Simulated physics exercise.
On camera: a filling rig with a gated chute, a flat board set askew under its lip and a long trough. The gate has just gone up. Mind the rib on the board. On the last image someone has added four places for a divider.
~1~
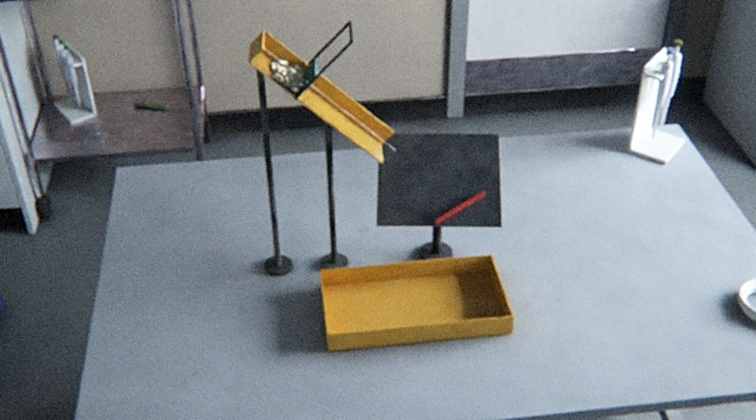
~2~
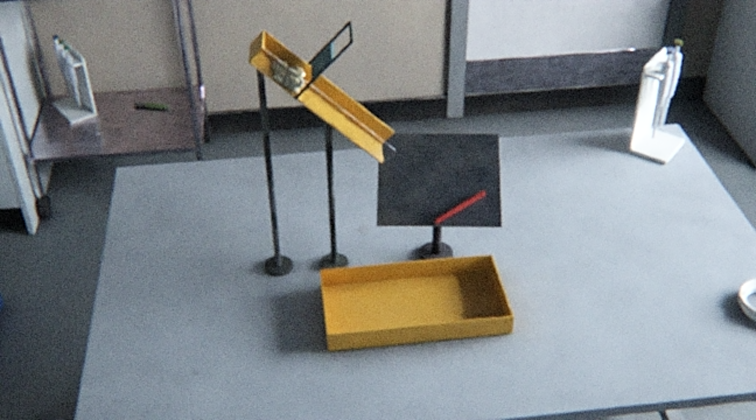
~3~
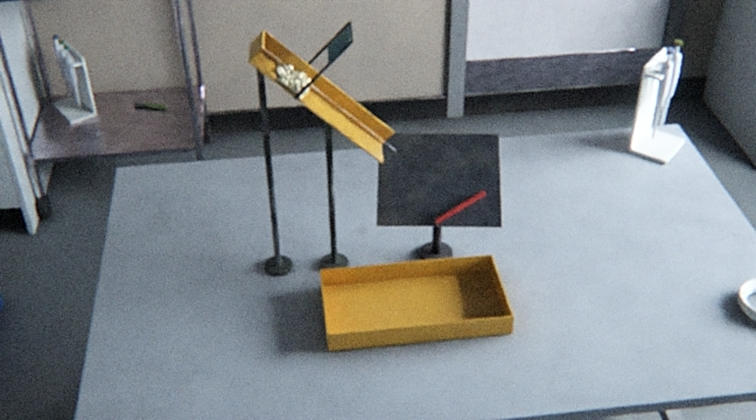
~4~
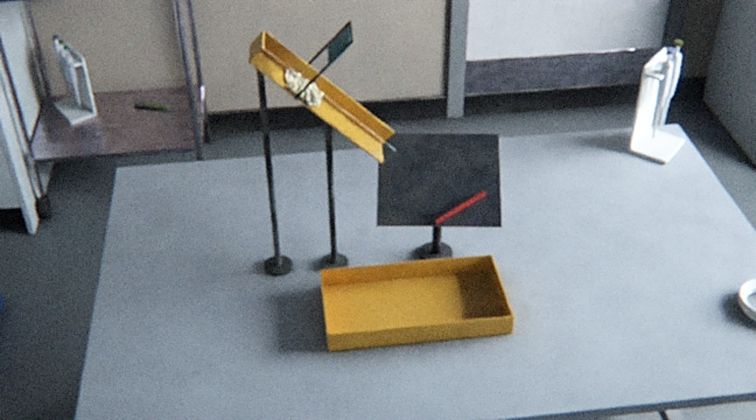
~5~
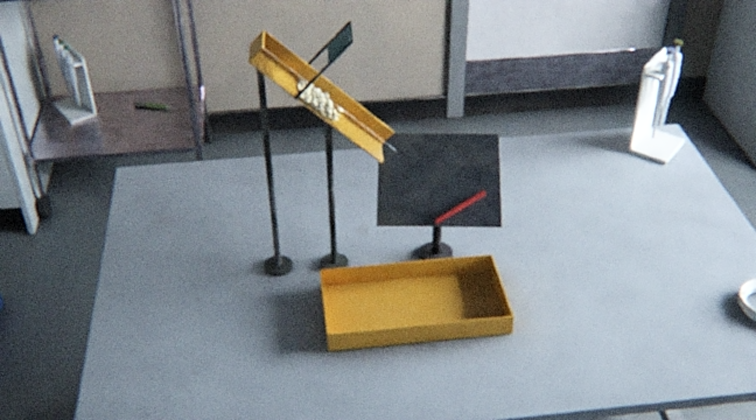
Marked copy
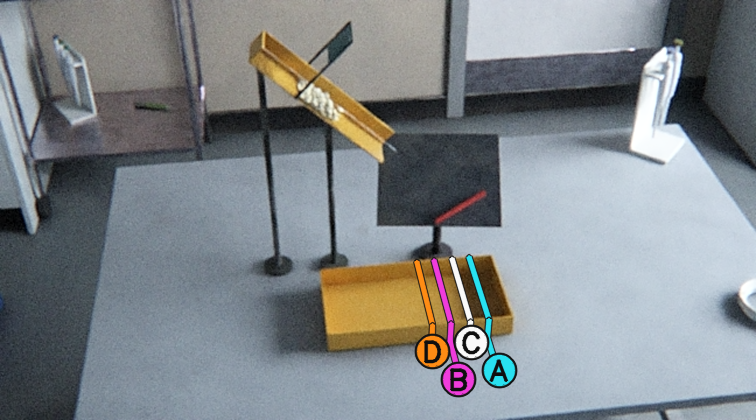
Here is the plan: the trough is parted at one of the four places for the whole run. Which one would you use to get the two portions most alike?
D beats the others.
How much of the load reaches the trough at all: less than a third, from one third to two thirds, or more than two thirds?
It is from one third to two thirds.
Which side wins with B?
More lands on the left.
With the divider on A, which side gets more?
More lands on the left.
On the marked copy, line A crosses the front rim at (488, 319); line B crosses the front rim at (450, 322); line C crosses the front rim at (470, 320); line D crosses the front rim at (432, 324).
With A, of what is caught, all on the left of the divider, none on the right.
With B, of what is caught, nearly all on the left of the divider, a small part on the right.
With C, of what is caught, nearly all on the left of the divider, a stray few on the right.
With D, of what is caught, about half on the left of the divider, about half on the right.
